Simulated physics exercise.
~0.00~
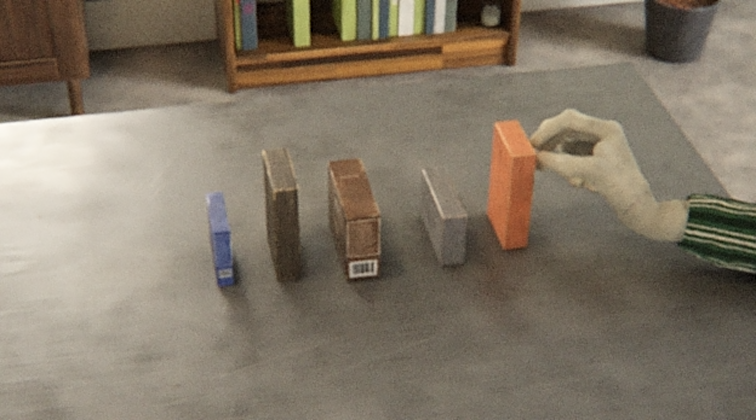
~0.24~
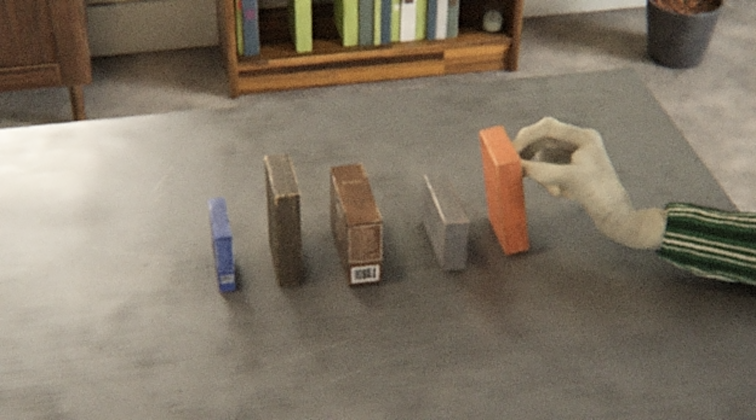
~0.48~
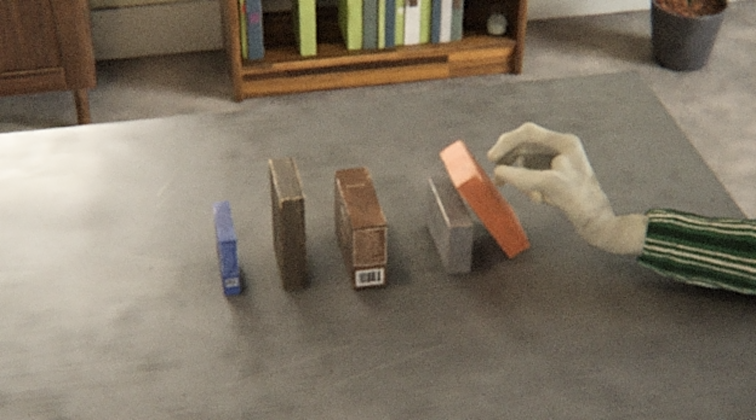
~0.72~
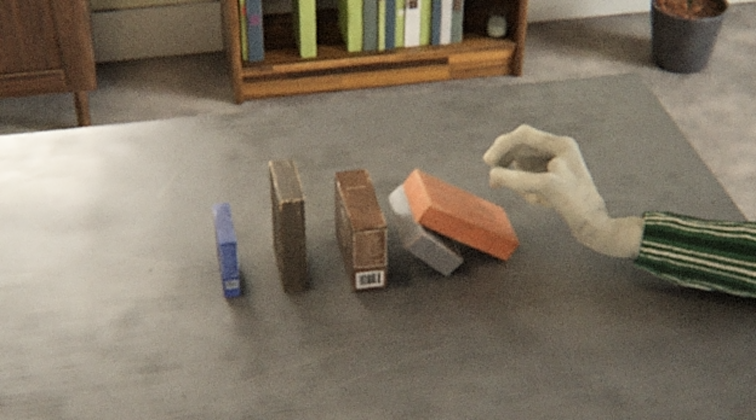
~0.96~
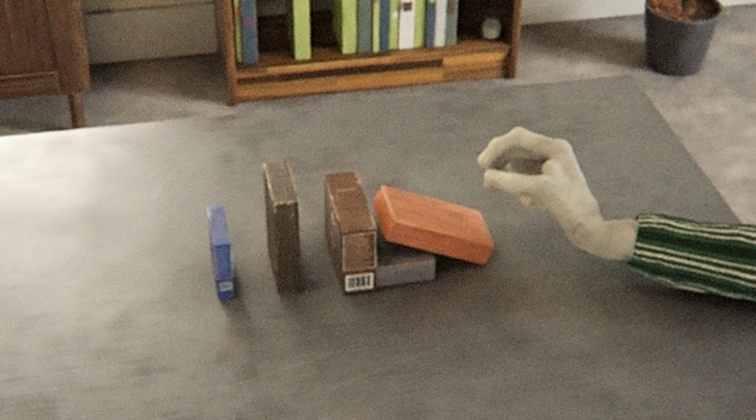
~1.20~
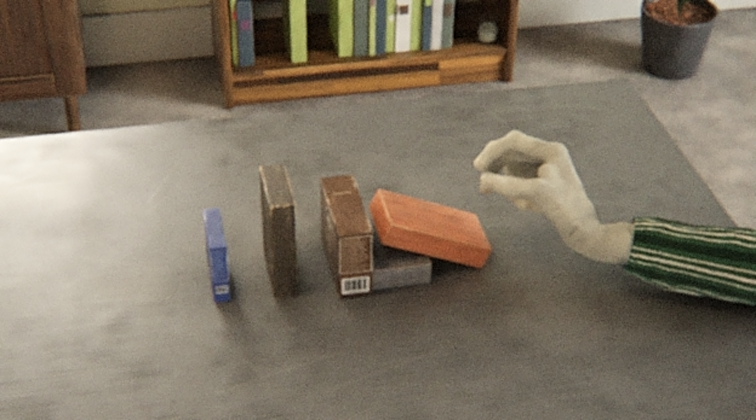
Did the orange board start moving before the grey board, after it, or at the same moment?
The orange board started moving first. The grey board was still in its place while the orange one leaned over, and it only moved later.
An orange board, tipped gently to the left by a hand in a striped sleeve, fell against a grey board and knocked it over, ending up resting on it beside the brown box, while the box, black board and blue packet stayed standing.
